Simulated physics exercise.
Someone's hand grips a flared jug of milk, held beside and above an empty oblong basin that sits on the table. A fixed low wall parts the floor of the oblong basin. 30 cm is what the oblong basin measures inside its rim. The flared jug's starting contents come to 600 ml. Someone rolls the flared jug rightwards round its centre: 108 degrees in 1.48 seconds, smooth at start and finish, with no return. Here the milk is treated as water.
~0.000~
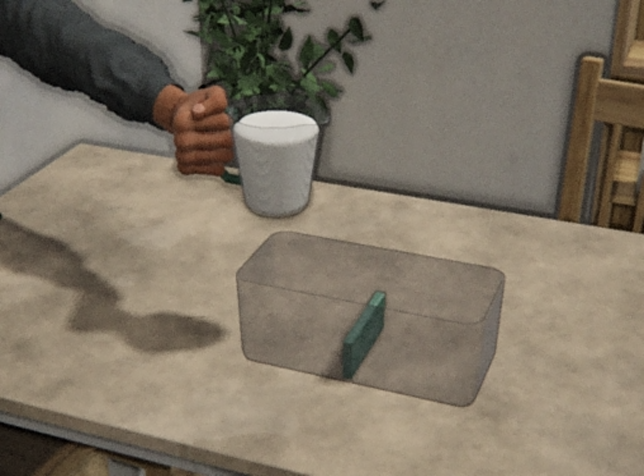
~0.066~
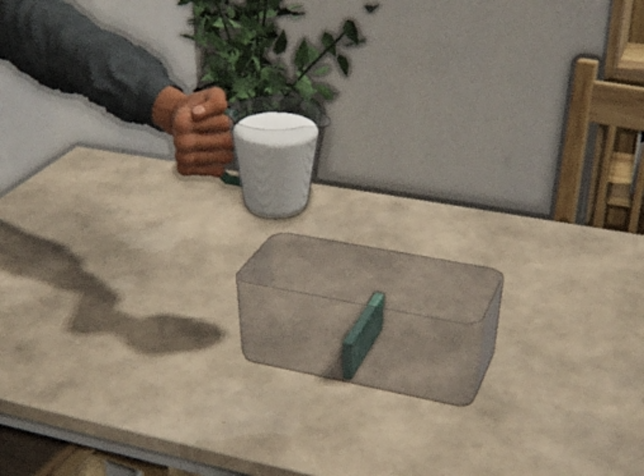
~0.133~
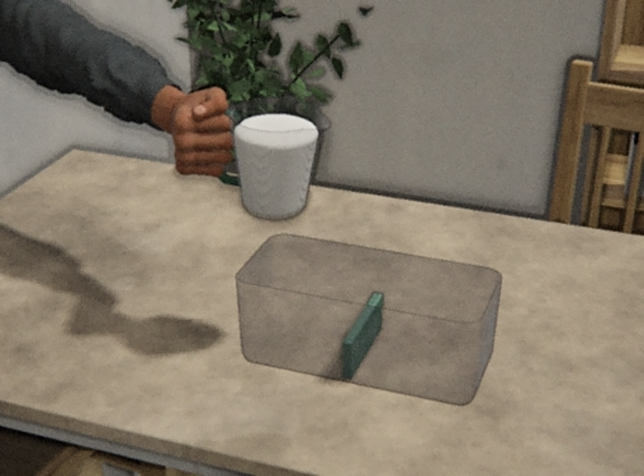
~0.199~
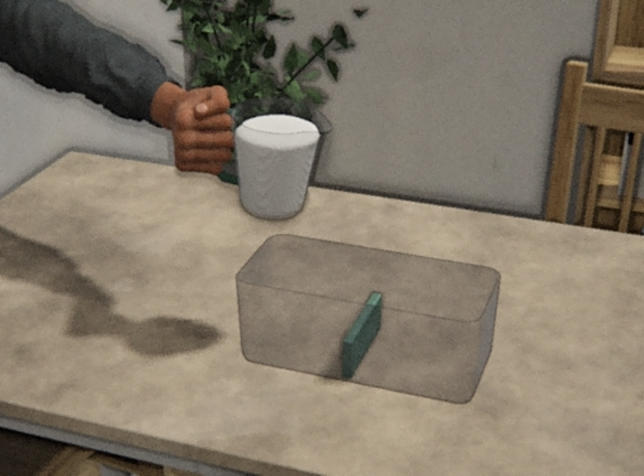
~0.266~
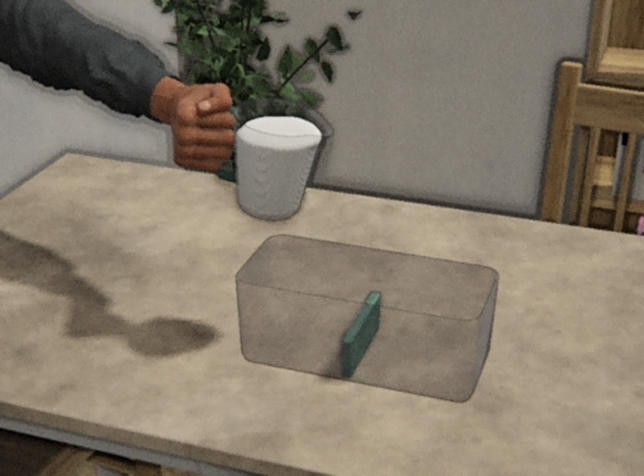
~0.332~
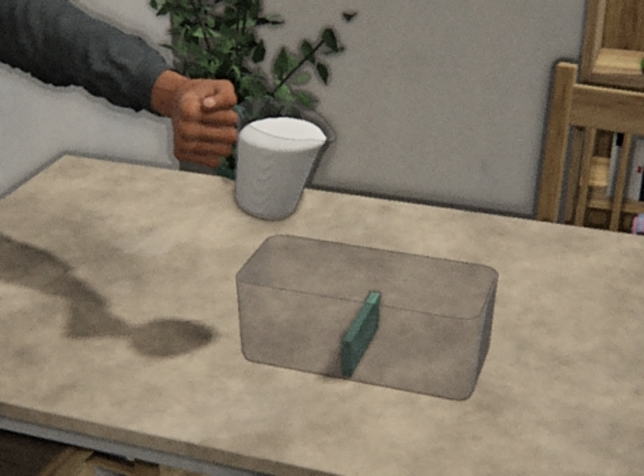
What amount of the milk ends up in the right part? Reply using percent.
81 %.
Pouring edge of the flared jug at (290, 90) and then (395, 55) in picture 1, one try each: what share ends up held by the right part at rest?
Respectively 20 and 70 %.
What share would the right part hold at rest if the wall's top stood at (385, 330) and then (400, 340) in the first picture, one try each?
60 then 20 %.
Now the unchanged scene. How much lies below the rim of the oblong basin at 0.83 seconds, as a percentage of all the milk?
Near 10 in a hundred.
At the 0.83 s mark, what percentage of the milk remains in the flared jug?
I'd estimate some 74 % remains.
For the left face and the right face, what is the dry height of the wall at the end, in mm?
About 46 mm on the left, about 28 mm on the right.
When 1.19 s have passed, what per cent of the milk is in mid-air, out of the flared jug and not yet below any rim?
Estimate: About 14 in a hundred.
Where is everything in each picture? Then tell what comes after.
It leans 0°; its right rim is at (330, 121); the milk meets the walls at (240, 119) and (319, 131); the oblong basin's rim runs from (255, 254) to (495, 299); the wall's top is at (365, 318), in the first frame.
It leans 1°; its right rim is at (330, 123); the milk meets the walls at (239, 121) and (318, 132), in the second frame.
It leans 2°; its right rim is at (330, 125); the milk meets the walls at (239, 122) and (318, 135), in the third frame.
It leans 5°; its right rim is at (332, 129); the milk meets the walls at (240, 123) and (320, 135), in the fourth frame.
It leans 8°; its right rim is at (333, 133); the milk meets the walls at (242, 125) and (322, 136), in the fifth frame.
It leans 13°; its right rim is at (336, 138); the milk meets the walls at (244, 127) and (327, 138), in the sixth frame.
Then, 0.83 s in, the tilt is 64° and 75 per cent is still to pour, 0 is left of the wall and 9 right of it.
Then, 1.19 s in, the tilt is 98° and 18 per cent is still to pour, 3 is left of the wall and 65 right of it.
Then, 1.57 s in, the tilt is 108° and 0 per cent is still to pour, 18 is left of the wall and 81 right of it.
Then, 1.98 s in, the tilt is 108° and 0 per cent is still to pour, 19 is left of the wall and 81 right of it.
Finally, 19 per cent lies left of the wall, 81 right of it and 1 outside.
